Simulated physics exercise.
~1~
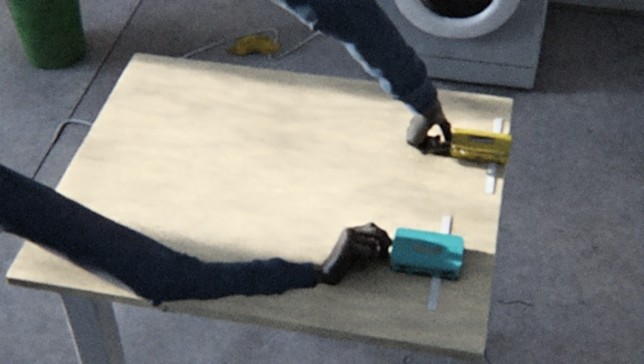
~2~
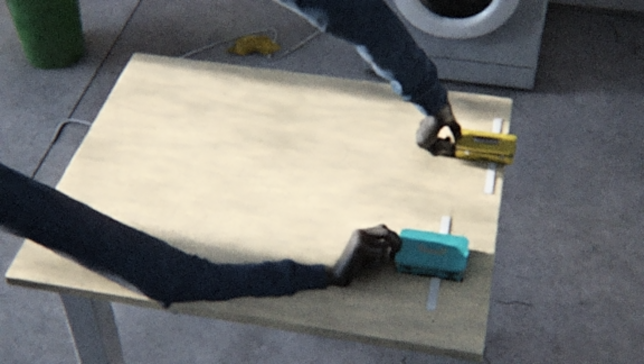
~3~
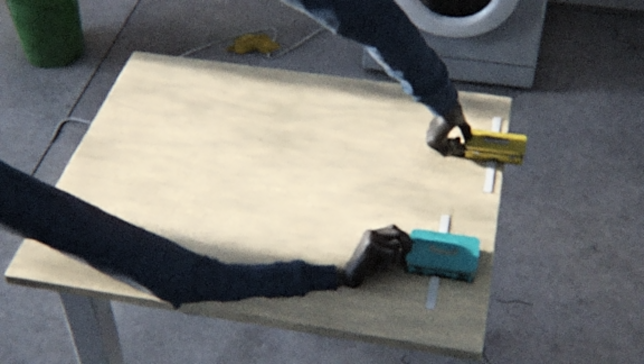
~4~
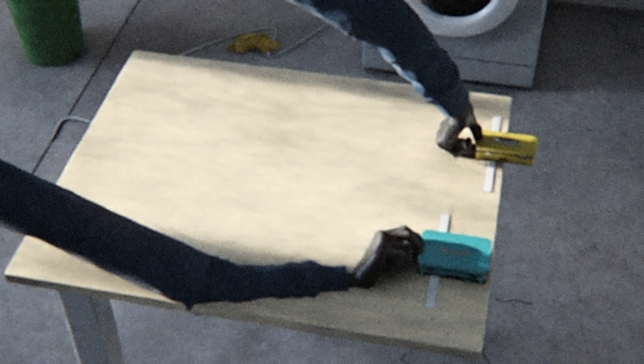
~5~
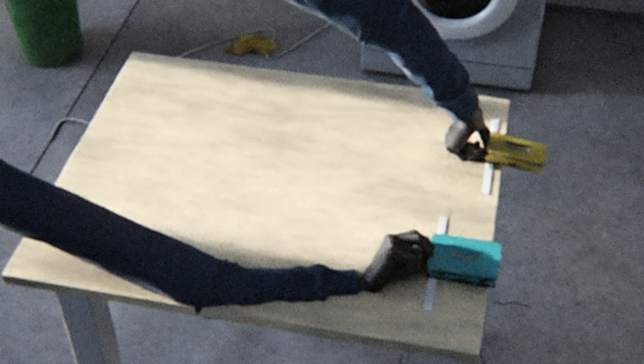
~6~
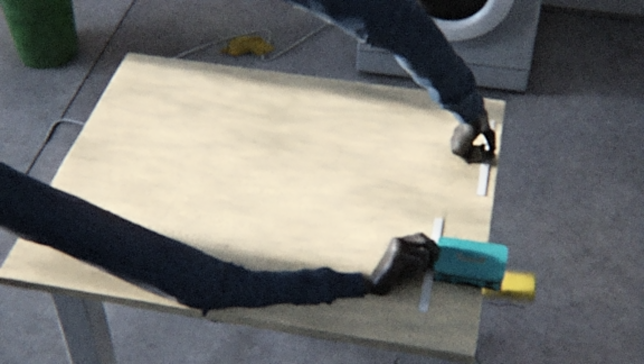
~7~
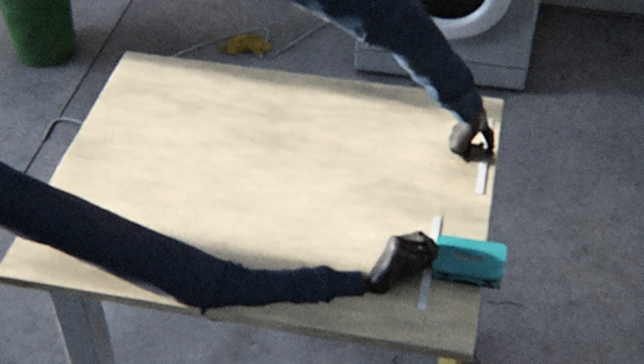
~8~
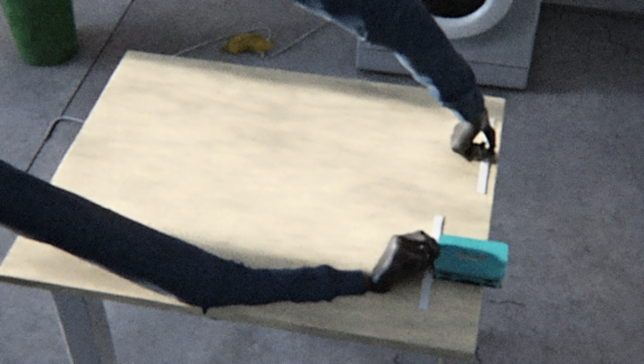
On a pale wooden table standing on a grey concrete floor, two dark-sleeved arms reach in from the left, each hand behind a small case near the right end. The far hand slowly pushes a yellow case while the near hand pushes a turquoise one, both sliding right across strips of light tape. As the hands reach the tape, both cases jut past the table's edge. The yellow case then tips off and tumbles downward, passing behind the turquoise one and dropping out of sight. The turquoise case stays on the table, overhanging the edge beside the still hand.
